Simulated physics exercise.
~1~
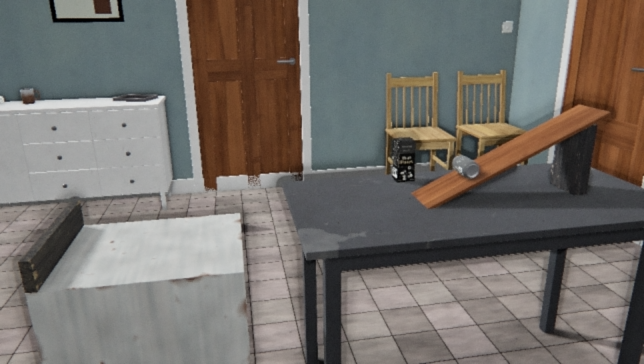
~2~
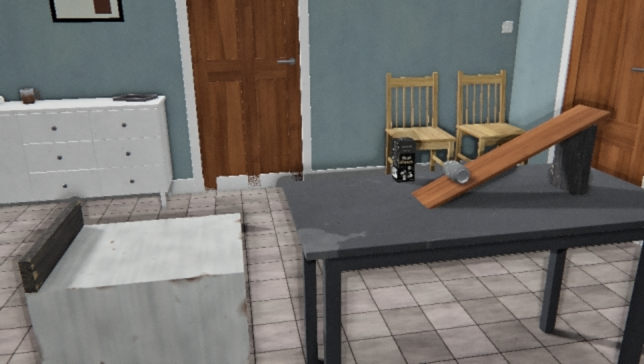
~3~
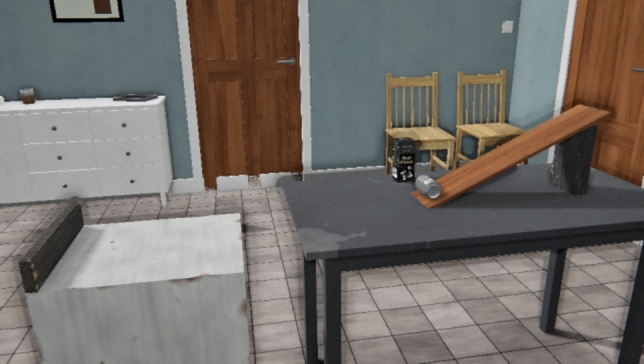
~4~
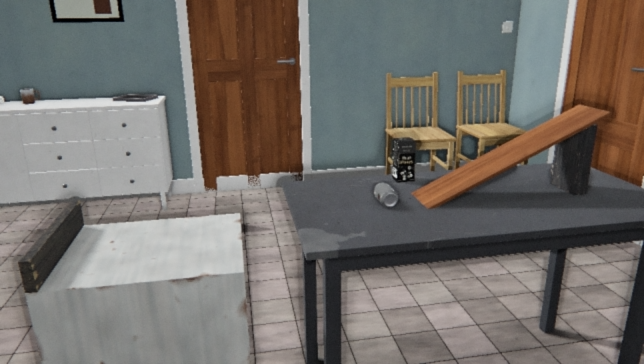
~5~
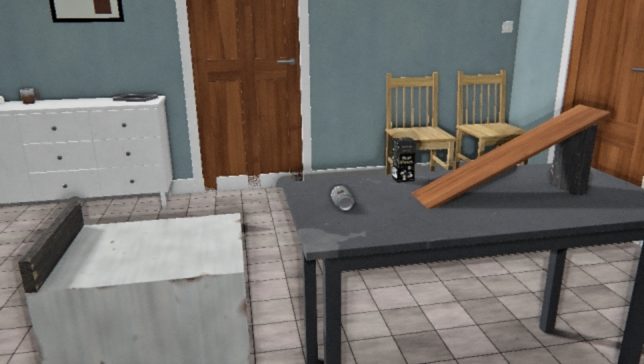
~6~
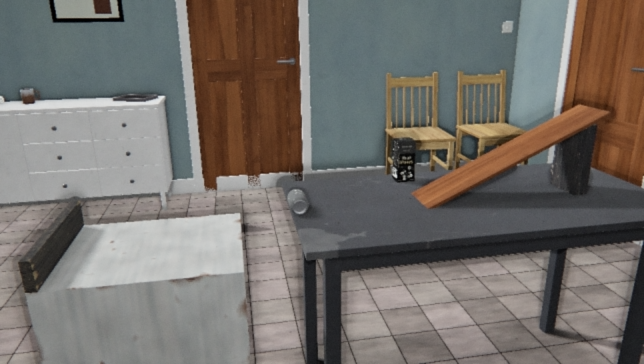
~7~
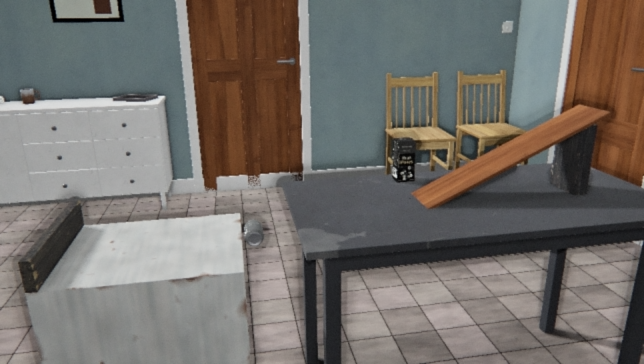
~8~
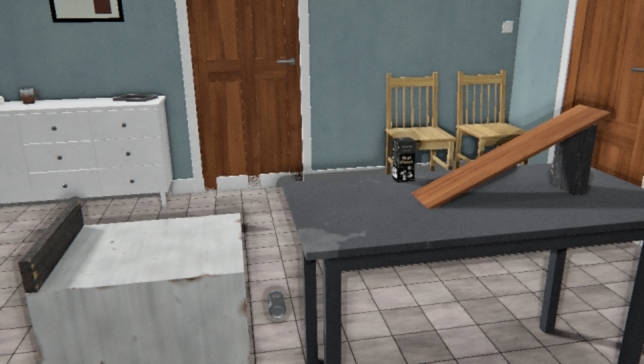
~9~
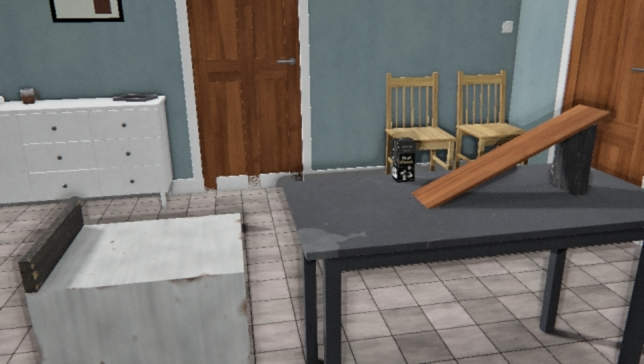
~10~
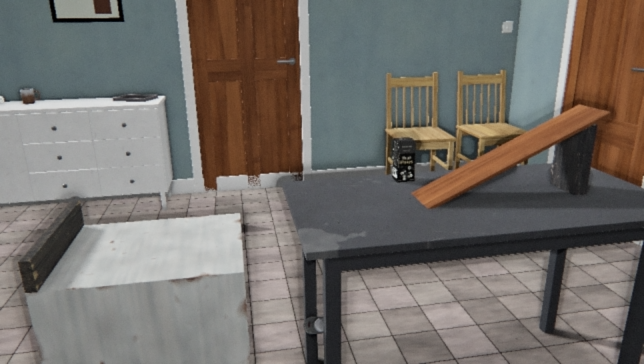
To begin with, a grey can lies on its side on a wooden ramp set on a dark table, with a black carton standing nearby and a lower white top across a gap to the left. The can moves down the ramp and onto the tabletop. It carries on leftward across the table and goes over the edge. Falling short of the white top, it drops into the gap and passes out of sight for a moment. At the end it shows again low down, partly behind a table leg, while the carton still stands in its place.
